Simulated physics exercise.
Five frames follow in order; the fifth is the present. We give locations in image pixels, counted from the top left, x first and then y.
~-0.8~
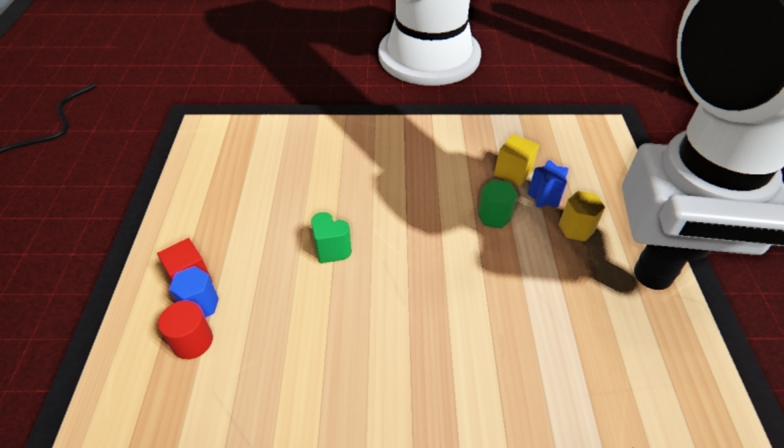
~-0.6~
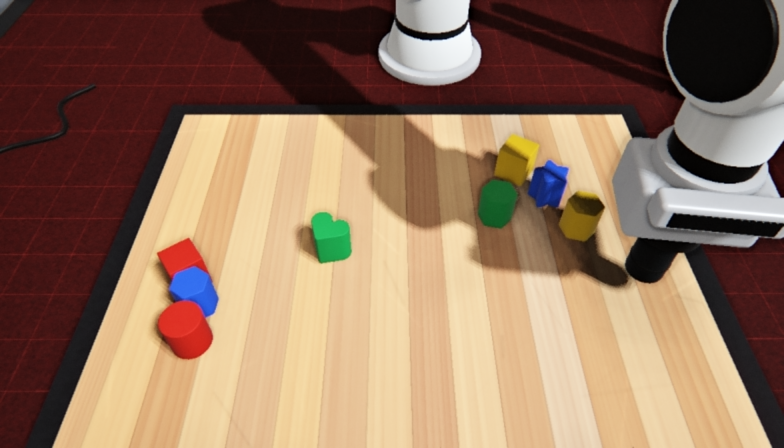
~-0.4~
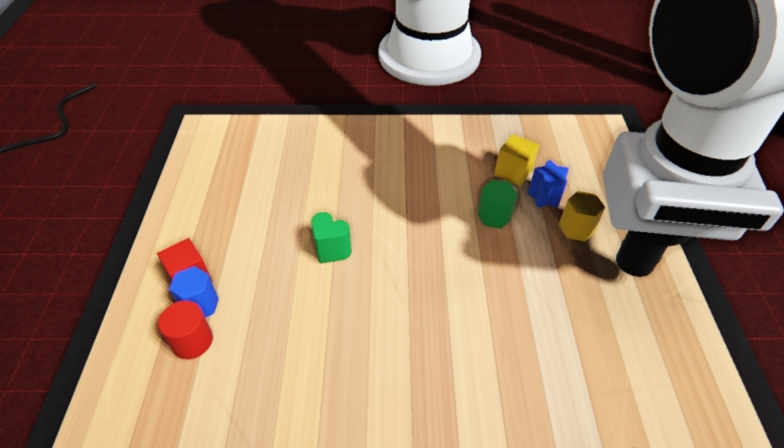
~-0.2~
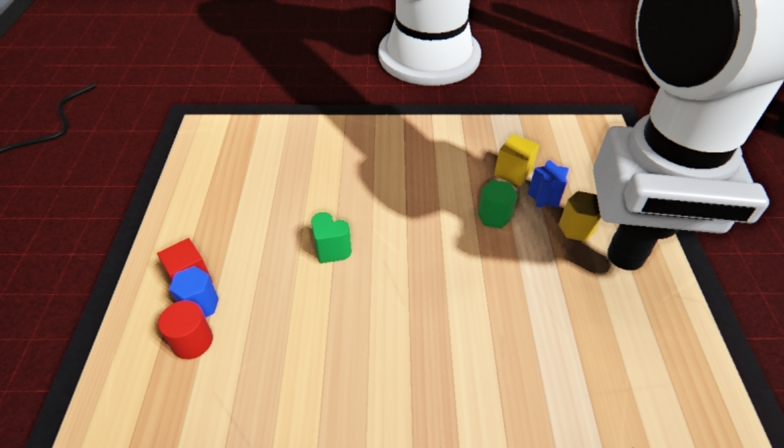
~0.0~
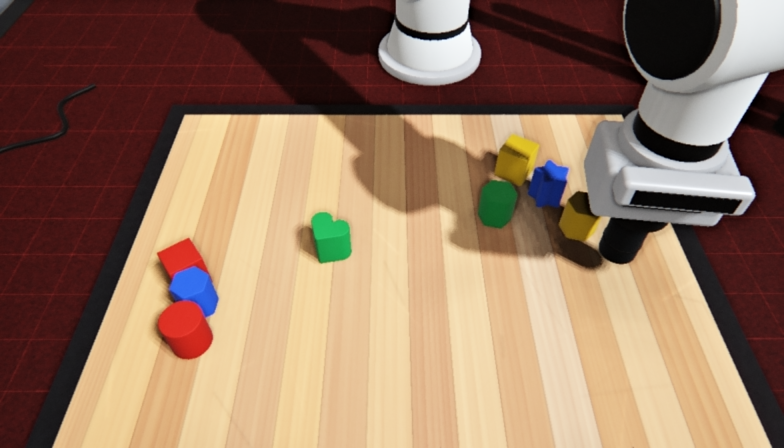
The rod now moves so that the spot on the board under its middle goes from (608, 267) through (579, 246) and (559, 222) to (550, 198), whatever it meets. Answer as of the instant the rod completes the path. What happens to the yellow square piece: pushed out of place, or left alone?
It keeps its spot.
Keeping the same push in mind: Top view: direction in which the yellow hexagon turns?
It spins clockwise.
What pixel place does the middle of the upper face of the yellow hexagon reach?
Final place: (583, 162).
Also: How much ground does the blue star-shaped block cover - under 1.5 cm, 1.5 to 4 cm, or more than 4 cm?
The answer will be the middling band, 1.5 to 4 cm.
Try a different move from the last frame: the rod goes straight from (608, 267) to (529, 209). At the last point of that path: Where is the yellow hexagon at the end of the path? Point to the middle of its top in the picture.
It is at (569, 177).
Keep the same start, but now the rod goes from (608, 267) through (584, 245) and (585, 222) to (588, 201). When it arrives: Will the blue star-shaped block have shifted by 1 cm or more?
In short: Yes.
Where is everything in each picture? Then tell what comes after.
Rod tip at (652, 276); block tops, yellow square piece at (519, 147); blue star-shaped block at (553, 171); yellow hexagon at (587, 203), in the first frame.
Rod at (643, 270); blocks unchanged, in the second frame.
Rod at (634, 263); blocks unchanged, in the third frame.
Rod at (625, 257); blocks unchanged, in the fourth frame.
Rod at (616, 251); yellow square piece at (519, 147); blue star-shaped block at (553, 171); yellow hexagon at (587, 203), in the fifth frame.
What follows on the original path. One third of the way, rod at (585, 229); yellow hexagon at (580, 194), turned 15° clockwise.
Two thirds of the way, rod at (565, 205); blue star-shaped block at (549, 159), turned 45° anticlockwise; yellow hexagon at (575, 175), turned 60° clockwise.
At the end, rod at (555, 181); yellow square piece in place; blue star-shaped block at (551, 153), turned 75° anticlockwise; yellow hexagon at (583, 162), turned 100° clockwise.
